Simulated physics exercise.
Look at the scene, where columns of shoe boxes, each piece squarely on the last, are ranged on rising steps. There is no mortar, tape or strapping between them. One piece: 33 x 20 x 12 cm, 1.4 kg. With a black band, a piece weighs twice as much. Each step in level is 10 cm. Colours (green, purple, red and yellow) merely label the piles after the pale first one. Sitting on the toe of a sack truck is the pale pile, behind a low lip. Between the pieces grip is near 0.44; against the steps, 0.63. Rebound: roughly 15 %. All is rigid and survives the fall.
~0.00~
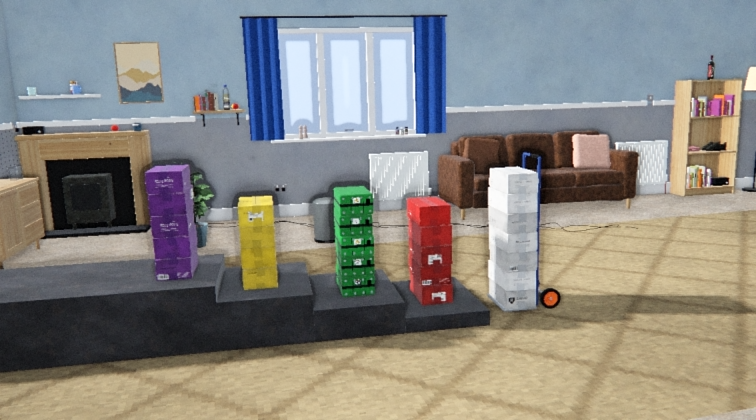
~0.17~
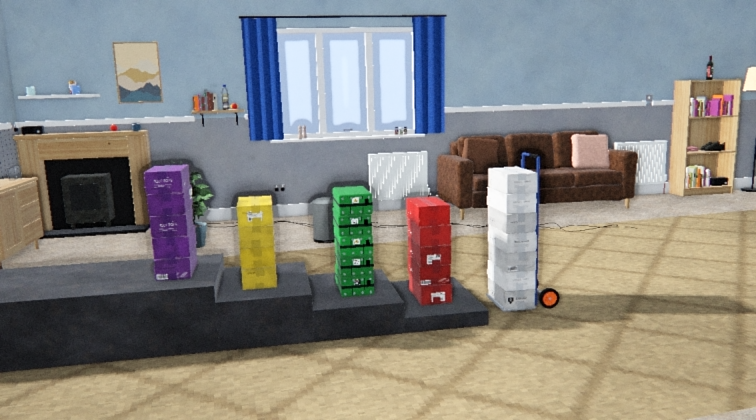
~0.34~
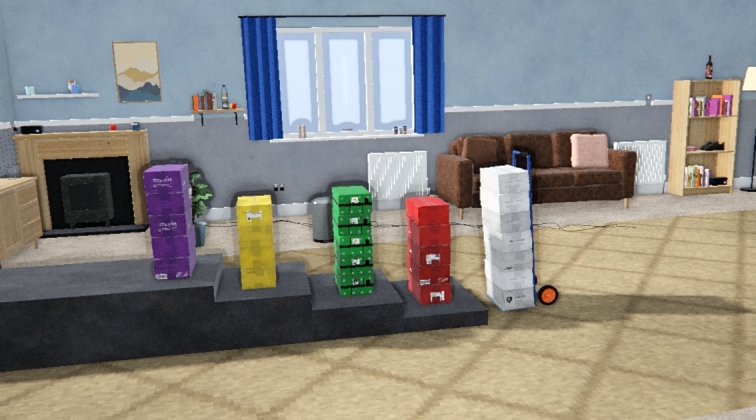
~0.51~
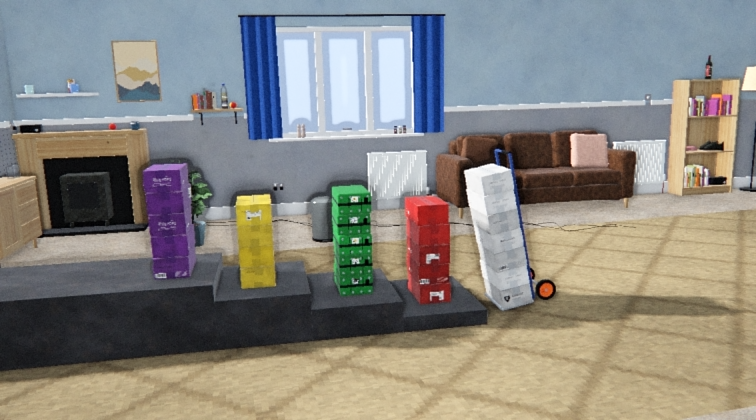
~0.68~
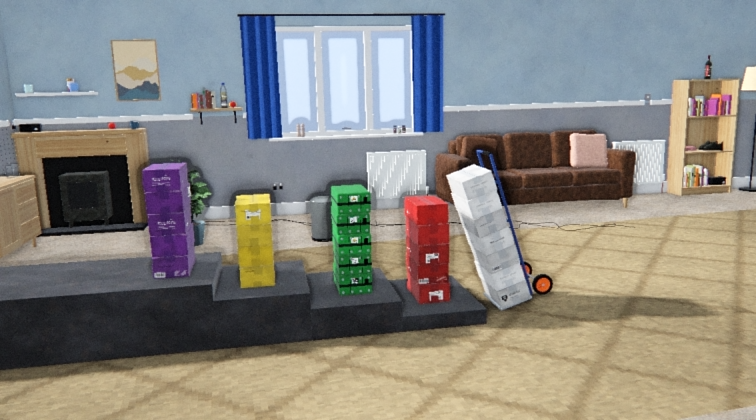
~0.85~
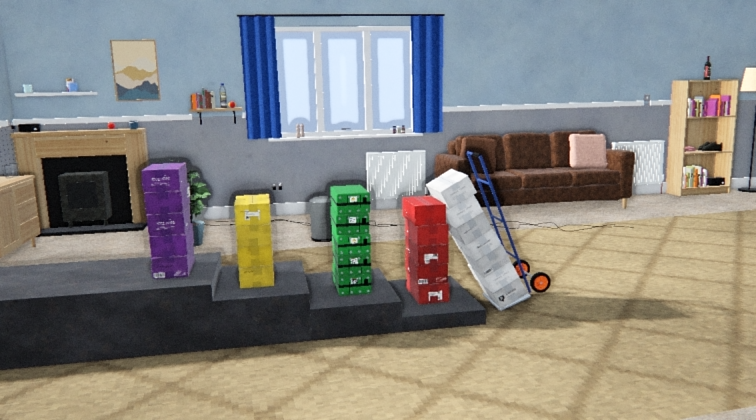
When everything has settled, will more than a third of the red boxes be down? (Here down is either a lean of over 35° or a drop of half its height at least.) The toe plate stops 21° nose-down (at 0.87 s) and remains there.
No.
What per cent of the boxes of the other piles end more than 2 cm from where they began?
Share: 35 in a hundred.
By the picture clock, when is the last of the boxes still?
Around 1.5 s.
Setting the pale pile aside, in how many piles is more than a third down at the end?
The answer is 0.
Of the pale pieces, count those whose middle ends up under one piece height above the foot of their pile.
The total comes to 1.
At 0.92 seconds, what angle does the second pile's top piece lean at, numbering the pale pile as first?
Its lean is roughly 0 degrees.
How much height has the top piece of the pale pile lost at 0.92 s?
5 cm.
After 0.92 s, 0 of the pale pile down; none of the 5 red boxes down (0 of 19 in all colours); top red box shifted 54 mm.
After 1.08 s, 7 of the pale pile down; none of the 5 red boxes down (0 of 19 in all colours); top red box leaning 5°.
After 1.28 s, 7 of the pale pile down; none of the 5 red boxes down (0 of 19 in all colours); top red box leaning 17°.
After 1.46 s, 7 of the pale pile down; none of the 5 red boxes down (0 of 19 in all colours); top red box leaning 24°; top green box shifted 23 mm.
At rest (1.9 s), 7 of the pale pile down; none of the 5 red boxes down (0 of 19 in all colours); top red box leaning 26°; top green box shifted 34 mm. That is 0 per cent. As the last picture would show them, middles, top red box near (377, 219), top green box near (344, 200).
